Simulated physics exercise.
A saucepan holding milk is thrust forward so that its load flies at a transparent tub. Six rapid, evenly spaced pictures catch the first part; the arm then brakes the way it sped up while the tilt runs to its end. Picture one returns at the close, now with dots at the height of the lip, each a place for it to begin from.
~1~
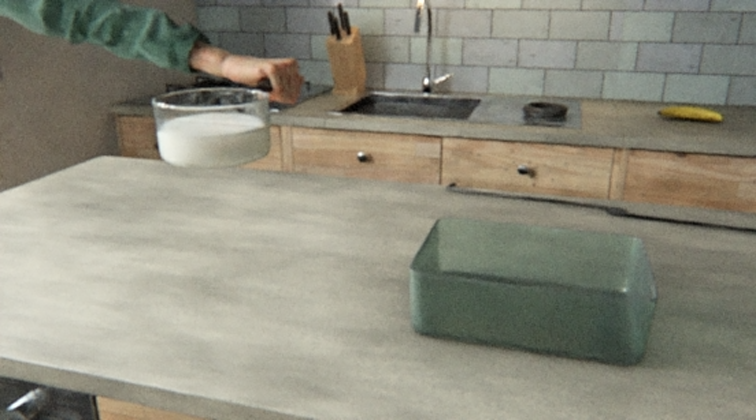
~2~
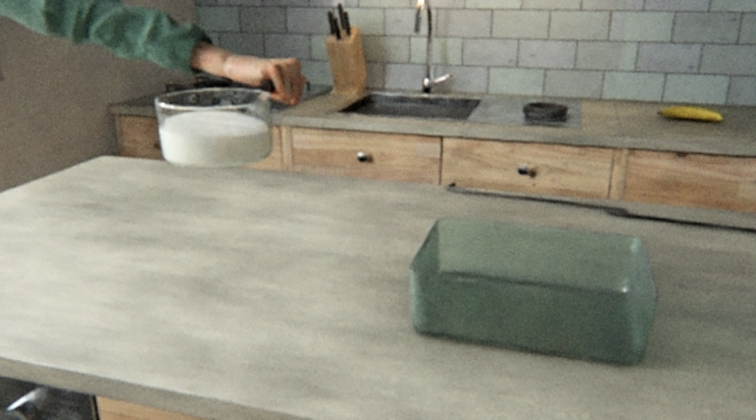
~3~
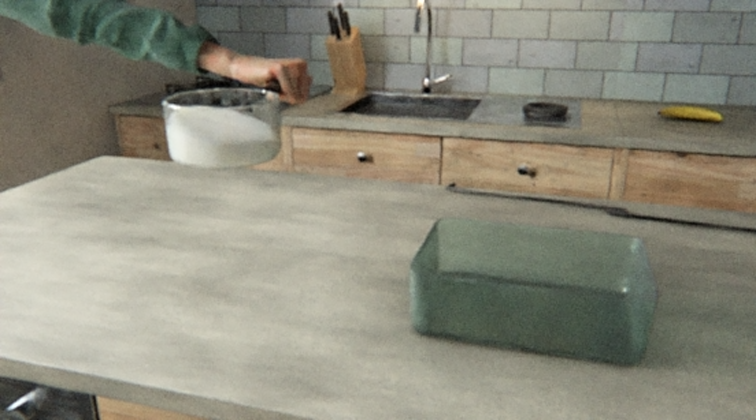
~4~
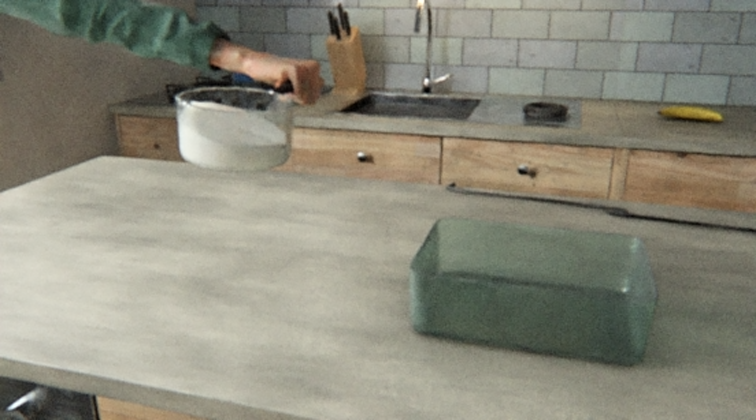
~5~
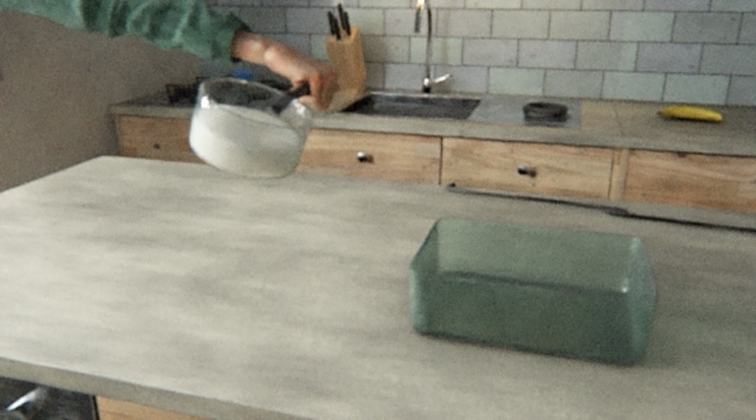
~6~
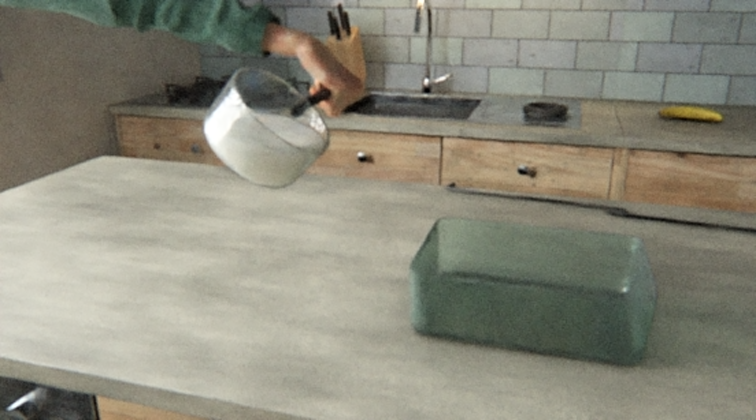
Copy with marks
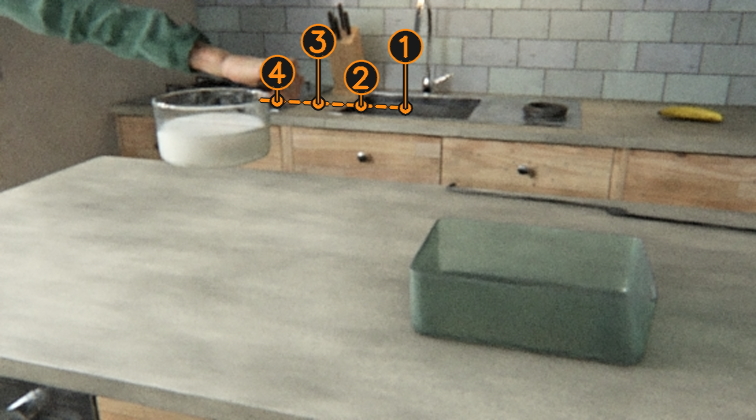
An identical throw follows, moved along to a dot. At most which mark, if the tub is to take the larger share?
3 will do.
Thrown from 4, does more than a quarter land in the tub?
No, less.
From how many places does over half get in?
Three.
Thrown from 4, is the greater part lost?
Yes.
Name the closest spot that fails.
4 it is.
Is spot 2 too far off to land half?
No, not at all.
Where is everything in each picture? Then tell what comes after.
The first frame shows upright, lip at (261, 100); tub from (411, 328) to (643, 362); nothing has left yet.
The second frame shows upright, lip at (264, 100); nothing has left yet.
The third frame shows upright, lip at (272, 100); nothing has left yet.
The fourth frame shows tipped about 5°, lip at (287, 106); nothing has left yet.
The fifth frame shows tipped about 20°, lip at (307, 123); nothing has left yet.
The sixth frame shows tipped about 42°, lip at (324, 148); nothing has left yet.
On the marked copy, 1 at (405, 108); 2 at (361, 105); 3 at (318, 103); 4 at (277, 100).
With 1, about 72 % lands in the tub, 2 % falls short and 26 % goes beside or beyond.
With 2, about 80 % lands in the tub, 3 % falls short and 18 % goes beside or beyond.
With 3, about 70 % lands in the tub, 18 % falls short and 11 % goes beside or beyond.
With 4, about 15 % lands in the tub, 82 % falls short and 3 % goes beside or beyond.
